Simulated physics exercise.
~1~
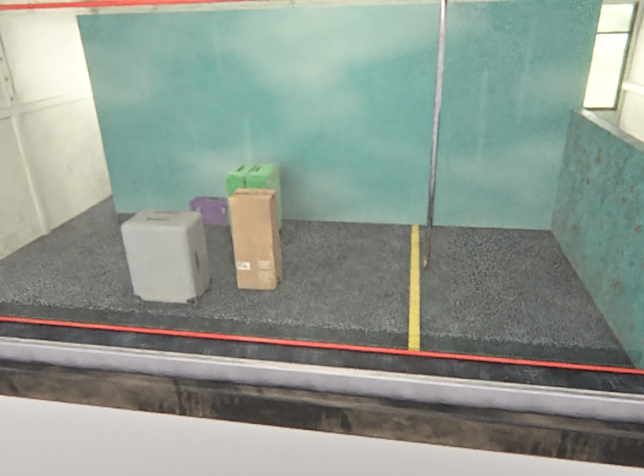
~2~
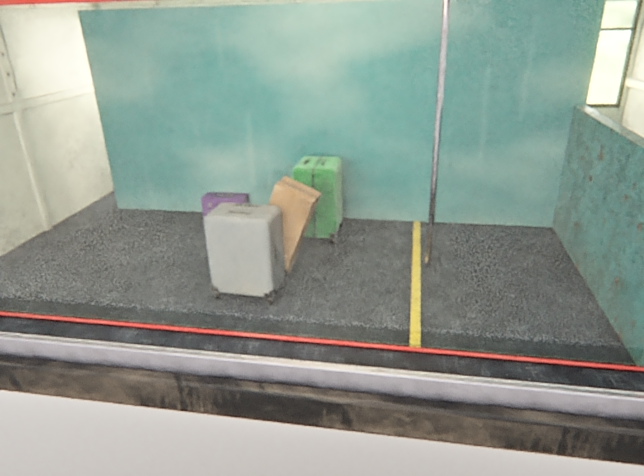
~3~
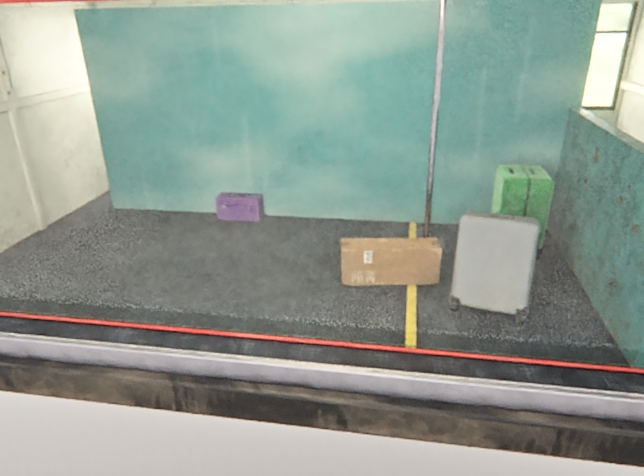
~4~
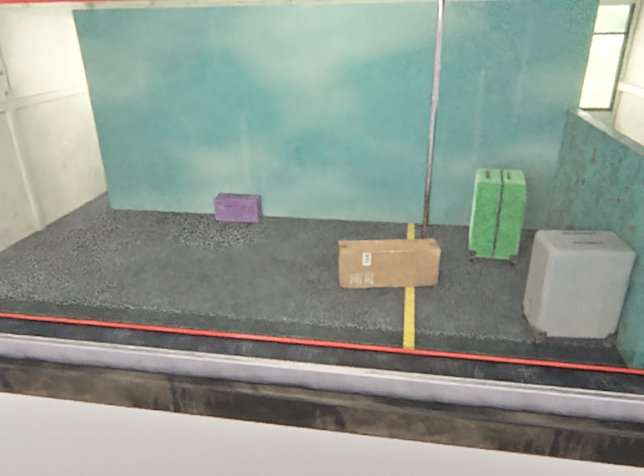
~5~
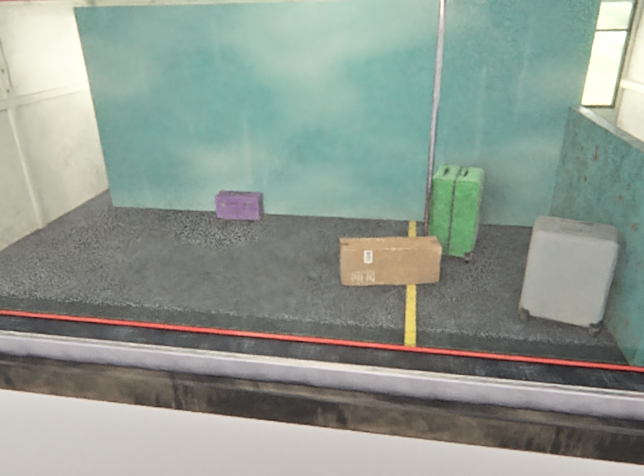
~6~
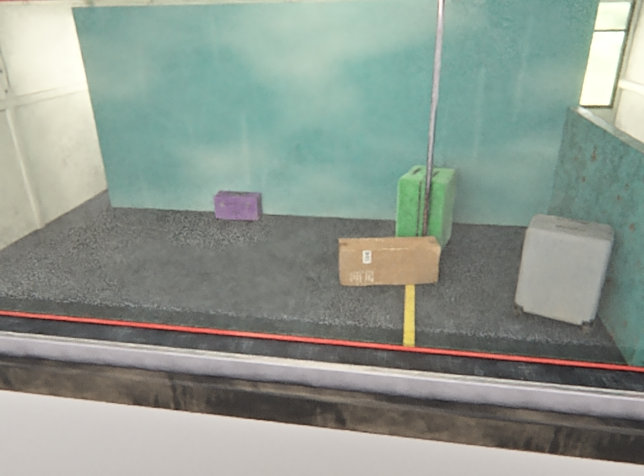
Metro car bay with luggage sliding right, brown box toppling short of the yellow line, green case rolling back, grey case staying beyond.
